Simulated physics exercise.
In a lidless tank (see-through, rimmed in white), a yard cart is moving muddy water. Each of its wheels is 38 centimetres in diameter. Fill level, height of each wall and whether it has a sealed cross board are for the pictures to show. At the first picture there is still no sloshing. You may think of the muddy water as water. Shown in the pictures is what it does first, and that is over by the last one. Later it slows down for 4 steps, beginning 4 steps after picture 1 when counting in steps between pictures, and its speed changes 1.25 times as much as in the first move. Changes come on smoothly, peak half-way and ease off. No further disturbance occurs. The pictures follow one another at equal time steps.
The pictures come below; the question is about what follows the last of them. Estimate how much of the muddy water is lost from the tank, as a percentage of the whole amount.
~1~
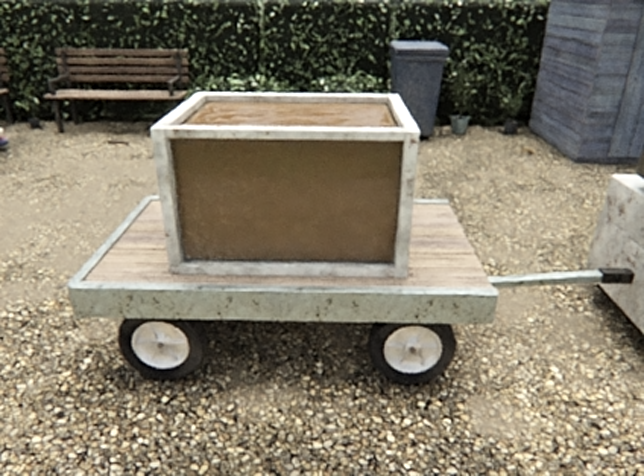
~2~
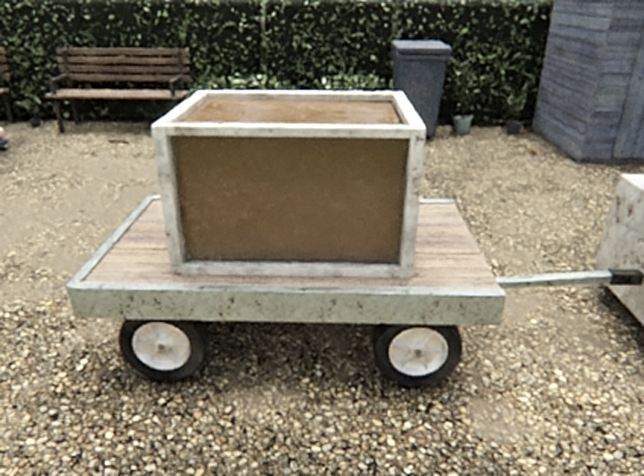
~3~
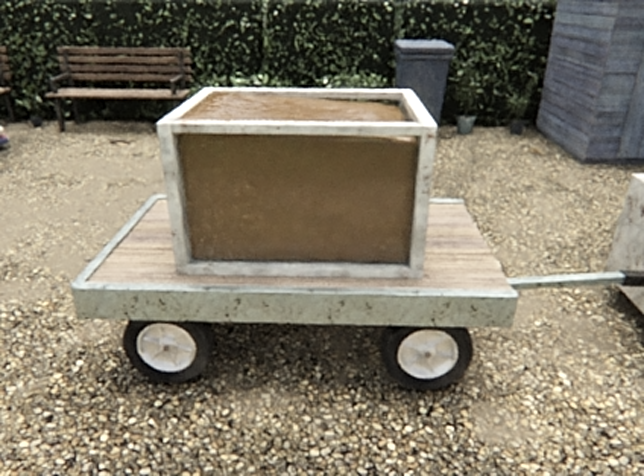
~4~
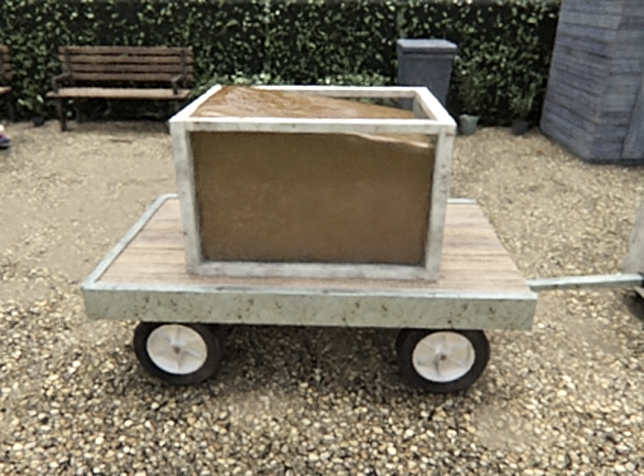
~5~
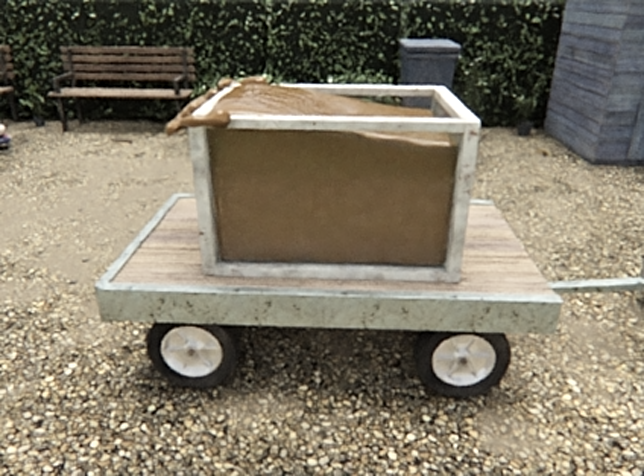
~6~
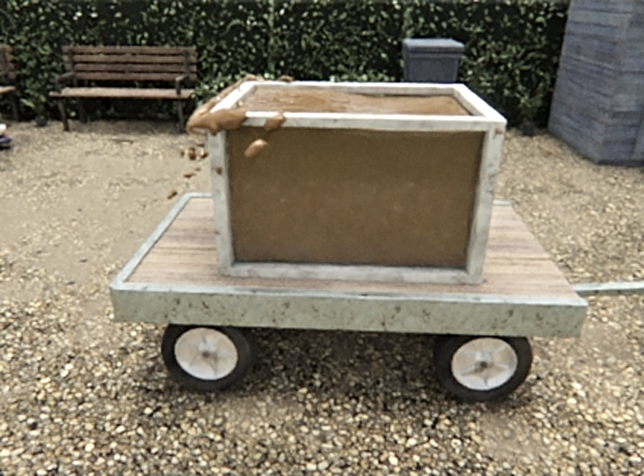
Roughly 6 % of it is lost.
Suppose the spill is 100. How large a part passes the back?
Share: Around 30%.
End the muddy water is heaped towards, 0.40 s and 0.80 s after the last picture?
Higher at the forward side, then higher at the rear side.
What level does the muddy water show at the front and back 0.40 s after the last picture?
Around 62 cm toward the front, with 42 cm behind.
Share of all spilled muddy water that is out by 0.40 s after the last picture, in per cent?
10 %.
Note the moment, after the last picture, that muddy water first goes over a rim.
About 0.1 s.
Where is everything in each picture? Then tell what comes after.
The first frame shows level at the front (374, 105); level at the back (218, 104); still flat; the front is on the right, levels are read along the far wall; a wheel hub at (158, 350).
The second frame shows level at the front (379, 103); level at the back (220, 102); still flat.
The third frame shows level at the front (387, 105); level at the back (226, 97); rising 2° towards the back.
The fourth frame shows level at the front (401, 110); level at the back (237, 88); rising 7° towards the back.
The fifth frame shows level at the front (419, 111); level at the back (253, 86); rising 8° towards the back.
The sixth frame shows level at the front (439, 96); level at the back (269, 95); still flat; a wheel hub at (204, 359).
Another 0.40 s on from the last picture, front 63 cm, middle 52 cm, back 42 cm above the floor; the loss stands at 1 per cent, over the back.
Another 0.80 s on from the last picture, front 49 cm, middle 52 cm, back 60 cm above the floor; the loss stands at 4 per cent, over the front, a little elsewhere.
Another 1.30 s on from the last picture, front 54 cm, middle 52 cm, back 50 cm above the floor; the loss stands at 5 per cent, over the front and the back, a little elsewhere.
Another 3.43 s on from the last picture, the loss stands at 6 per cent, over the front and the back, a little elsewhere, 19 of 322 litres.
